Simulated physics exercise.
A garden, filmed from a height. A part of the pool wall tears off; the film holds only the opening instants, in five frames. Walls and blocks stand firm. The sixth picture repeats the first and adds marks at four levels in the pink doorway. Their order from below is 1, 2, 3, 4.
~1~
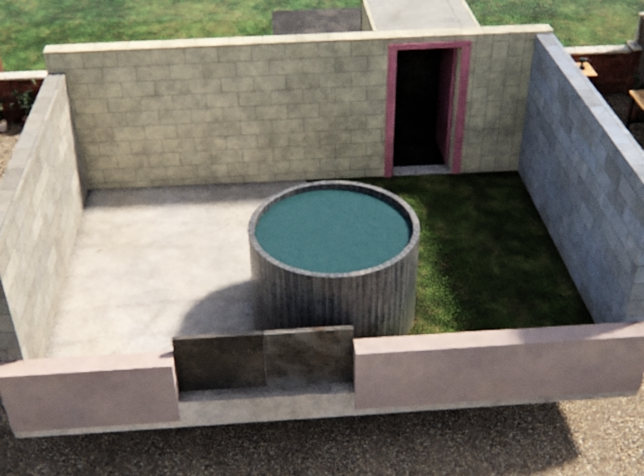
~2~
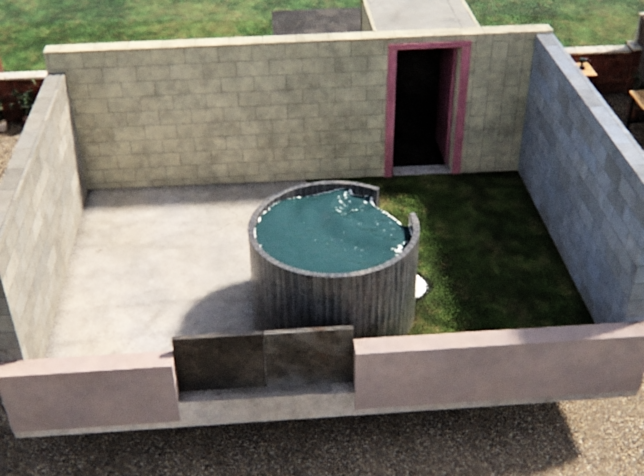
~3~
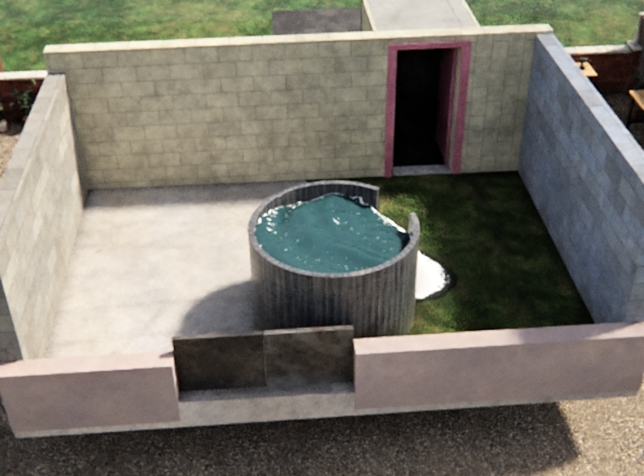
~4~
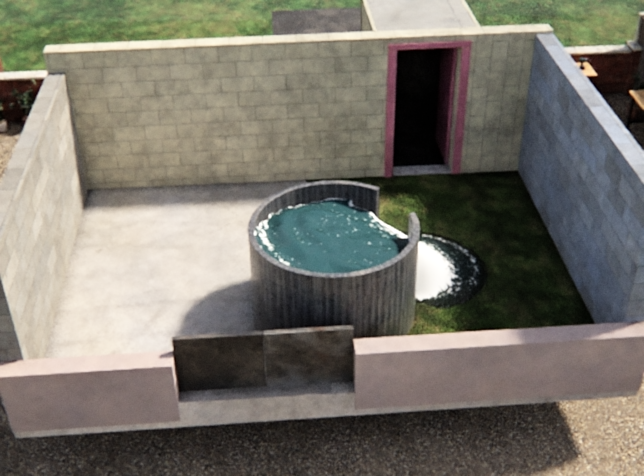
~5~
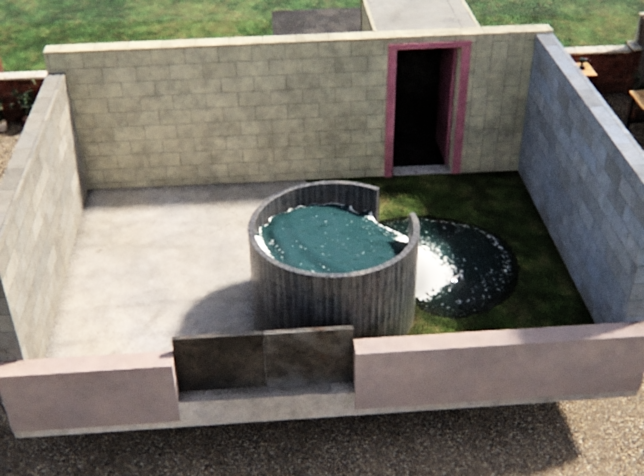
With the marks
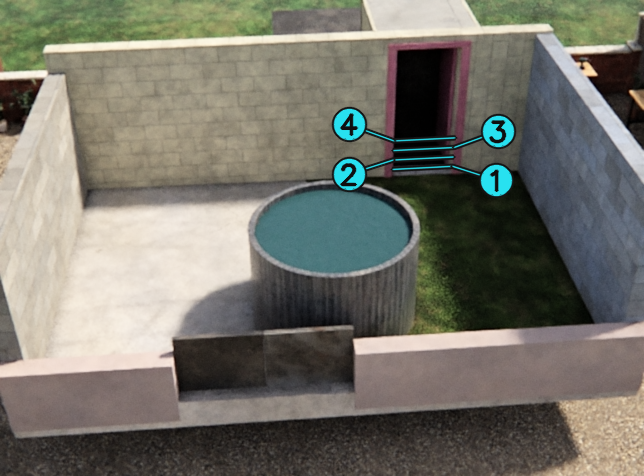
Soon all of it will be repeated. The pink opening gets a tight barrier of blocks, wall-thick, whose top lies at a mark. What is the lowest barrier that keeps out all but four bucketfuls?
It is 2.
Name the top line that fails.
It is 1.
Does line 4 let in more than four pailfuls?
No, not at all.
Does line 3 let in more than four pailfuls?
No, that is safe.
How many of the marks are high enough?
Three of the four.
On the marked copy, 1 at (422, 167); 2 at (423, 158); 3 at (423, 149); 4 at (424, 139); from the bottom up 1, 2, 3, 4.
With 1, about 11 bucketfuls get in.
With 2, a splash gets over, under a bucket.
With 3, nothing gets over.
With 4, nothing gets over.
